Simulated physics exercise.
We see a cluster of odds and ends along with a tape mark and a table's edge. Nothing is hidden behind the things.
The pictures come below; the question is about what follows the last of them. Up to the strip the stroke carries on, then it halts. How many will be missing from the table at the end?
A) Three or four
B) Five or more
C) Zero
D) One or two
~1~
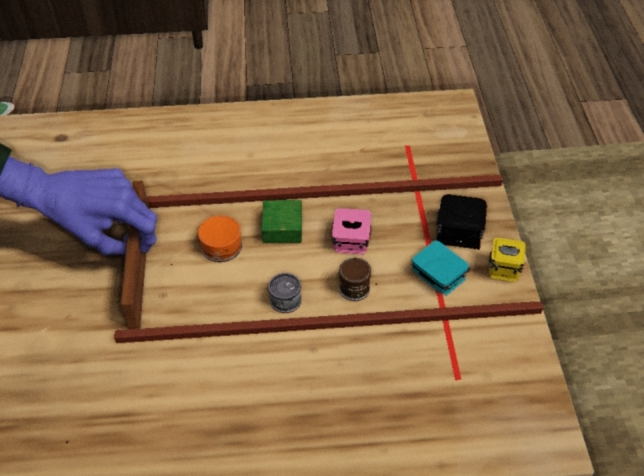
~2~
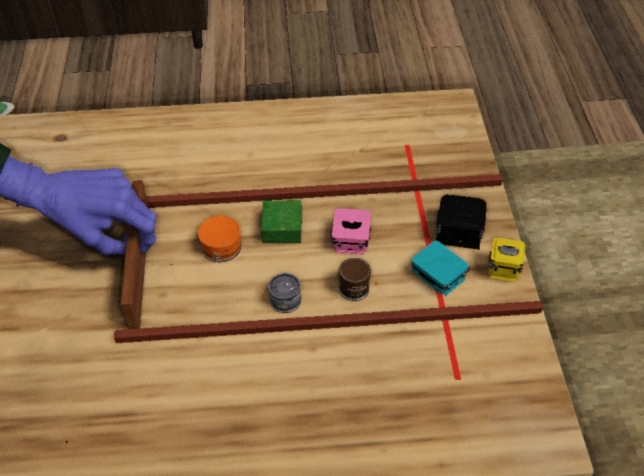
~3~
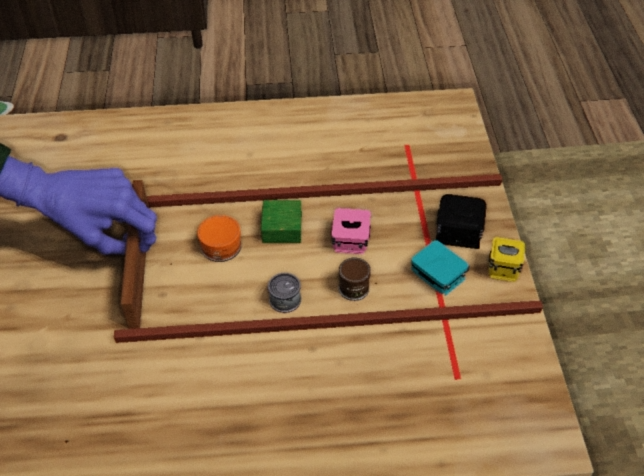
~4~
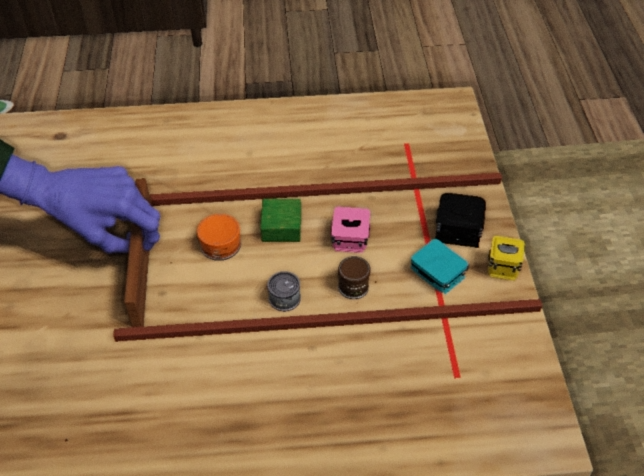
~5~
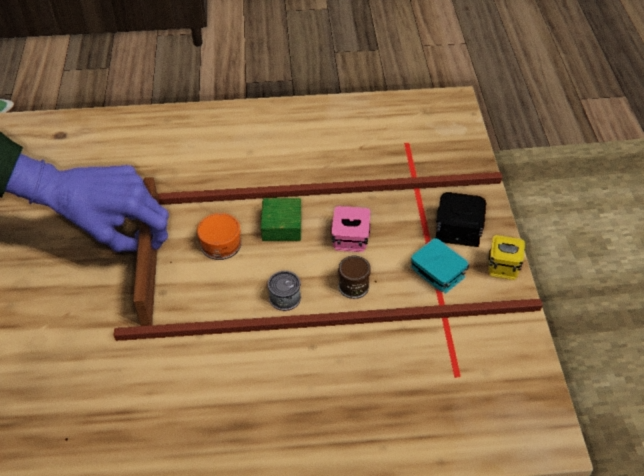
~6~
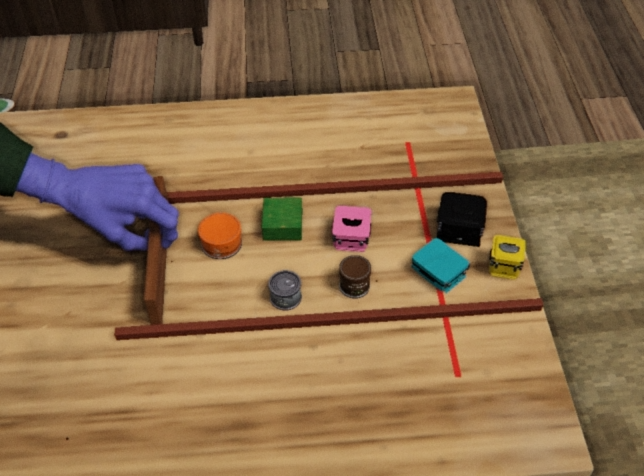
The answer is D.
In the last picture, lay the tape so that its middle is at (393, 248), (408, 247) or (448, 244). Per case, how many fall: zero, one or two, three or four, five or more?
No fall at all; none at all; either one or two.
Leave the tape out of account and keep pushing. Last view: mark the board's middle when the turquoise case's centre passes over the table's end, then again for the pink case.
I'd say about (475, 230) for the first one and about (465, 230) for the second.
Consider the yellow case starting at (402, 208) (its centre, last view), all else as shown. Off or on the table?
It is still up.
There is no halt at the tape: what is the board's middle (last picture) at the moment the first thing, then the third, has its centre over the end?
Its middle is near (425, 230) and then near (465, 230).
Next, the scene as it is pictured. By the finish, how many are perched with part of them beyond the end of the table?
Tally: 1.
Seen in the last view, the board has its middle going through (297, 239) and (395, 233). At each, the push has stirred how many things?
That makes 4 at the first spot and 7 at the second.
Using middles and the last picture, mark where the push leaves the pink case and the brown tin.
The pink case finishes at (485, 222); the brown tin finishes at (450, 257).
Early on, none off yet; yellow case at rest near (506, 258); black case at rest near (461, 219); turquoise case at rest near (440, 266).
A while later, none off yet; yellow case at rest near (506, 258); black case travelled about its own width near (488, 216); turquoise case travelled about its own width near (464, 258).
Finally, the number that fall off is one or two; lost, black case.
